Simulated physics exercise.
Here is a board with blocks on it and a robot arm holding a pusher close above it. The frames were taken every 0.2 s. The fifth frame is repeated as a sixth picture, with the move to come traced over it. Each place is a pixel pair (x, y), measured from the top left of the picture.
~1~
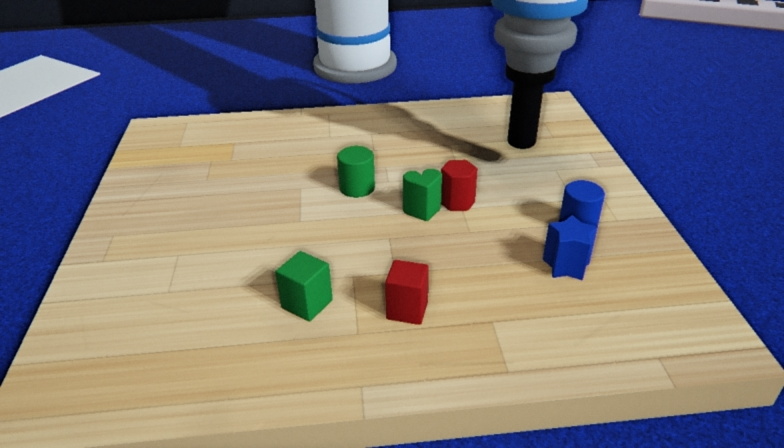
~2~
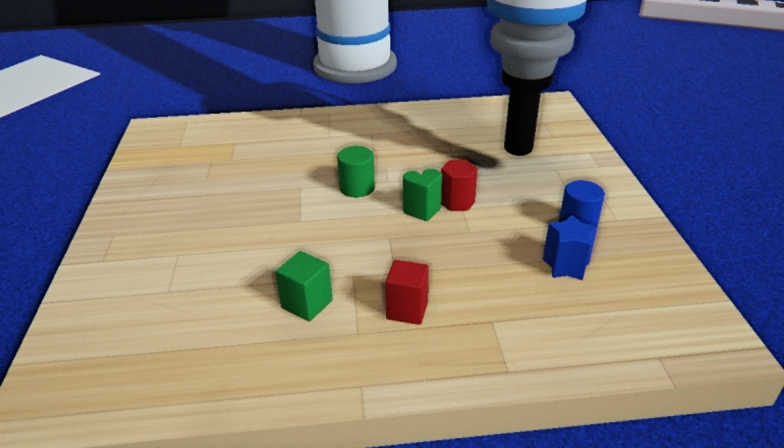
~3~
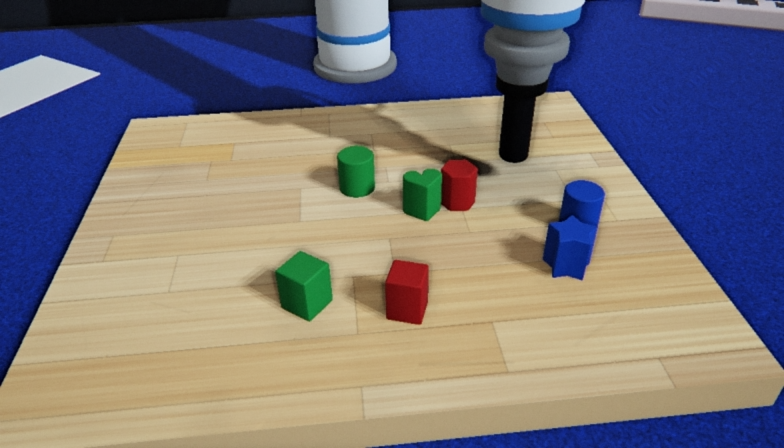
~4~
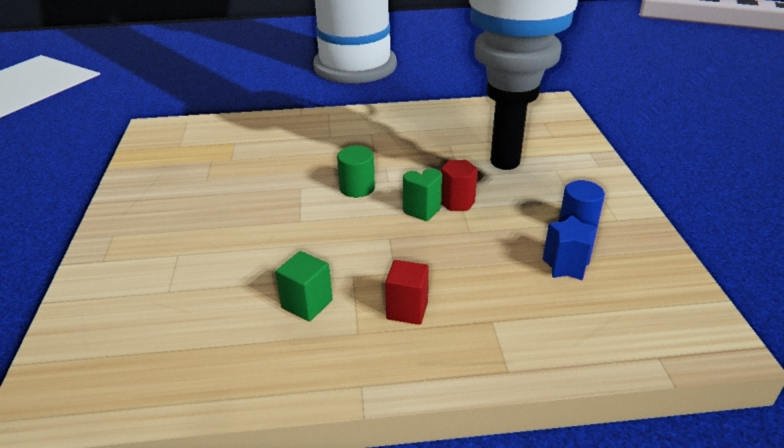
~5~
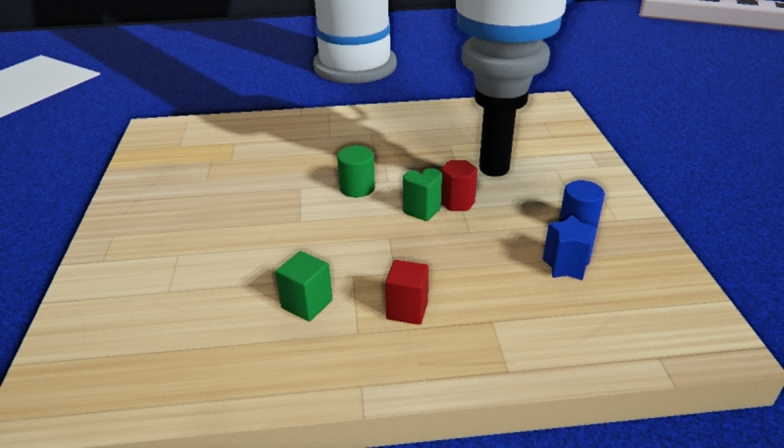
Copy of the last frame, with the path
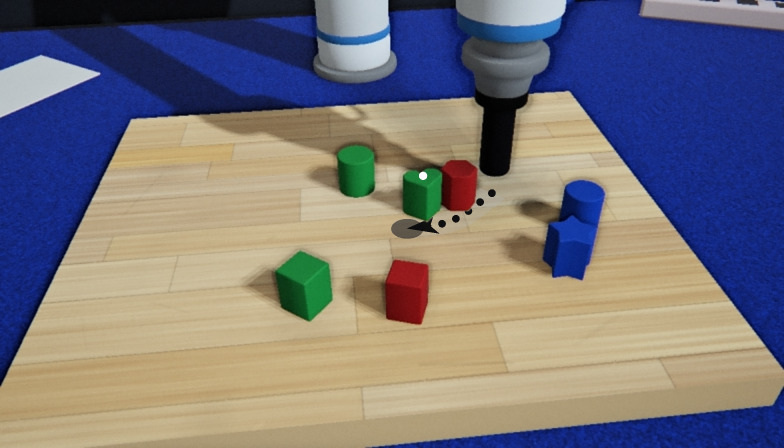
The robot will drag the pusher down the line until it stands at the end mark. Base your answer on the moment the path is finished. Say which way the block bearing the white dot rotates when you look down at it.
From above, counter-clockwise.
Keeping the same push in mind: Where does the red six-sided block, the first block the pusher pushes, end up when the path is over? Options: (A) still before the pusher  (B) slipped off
That would be B.
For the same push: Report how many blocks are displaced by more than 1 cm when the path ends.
I count two.
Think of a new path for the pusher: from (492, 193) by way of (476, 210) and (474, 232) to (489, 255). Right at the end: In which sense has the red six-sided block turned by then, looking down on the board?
Direction: Clockwise.
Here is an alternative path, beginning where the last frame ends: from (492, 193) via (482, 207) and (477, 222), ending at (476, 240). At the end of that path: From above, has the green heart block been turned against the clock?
It seems so.
Drawn move, from (492, 193) over (471, 209) and (444, 223) to (407, 229); the dot is on the green heart block.
On the path given first. One third of the way, pusher (471, 187); green heart block (406, 175), turned 35° anticlockwise; red six-sided block (439, 171), turned 60° clockwise.
Two thirds of the way, pusher (443, 200); green heart block (396, 175), turned 40° anticlockwise; red six-sided block (427, 172), turned 90° clockwise.
At the end, pusher (407, 205); green circle still; green heart block (391, 174), turned 40° anticlockwise; red six-sided block (424, 172), turned 105° clockwise.
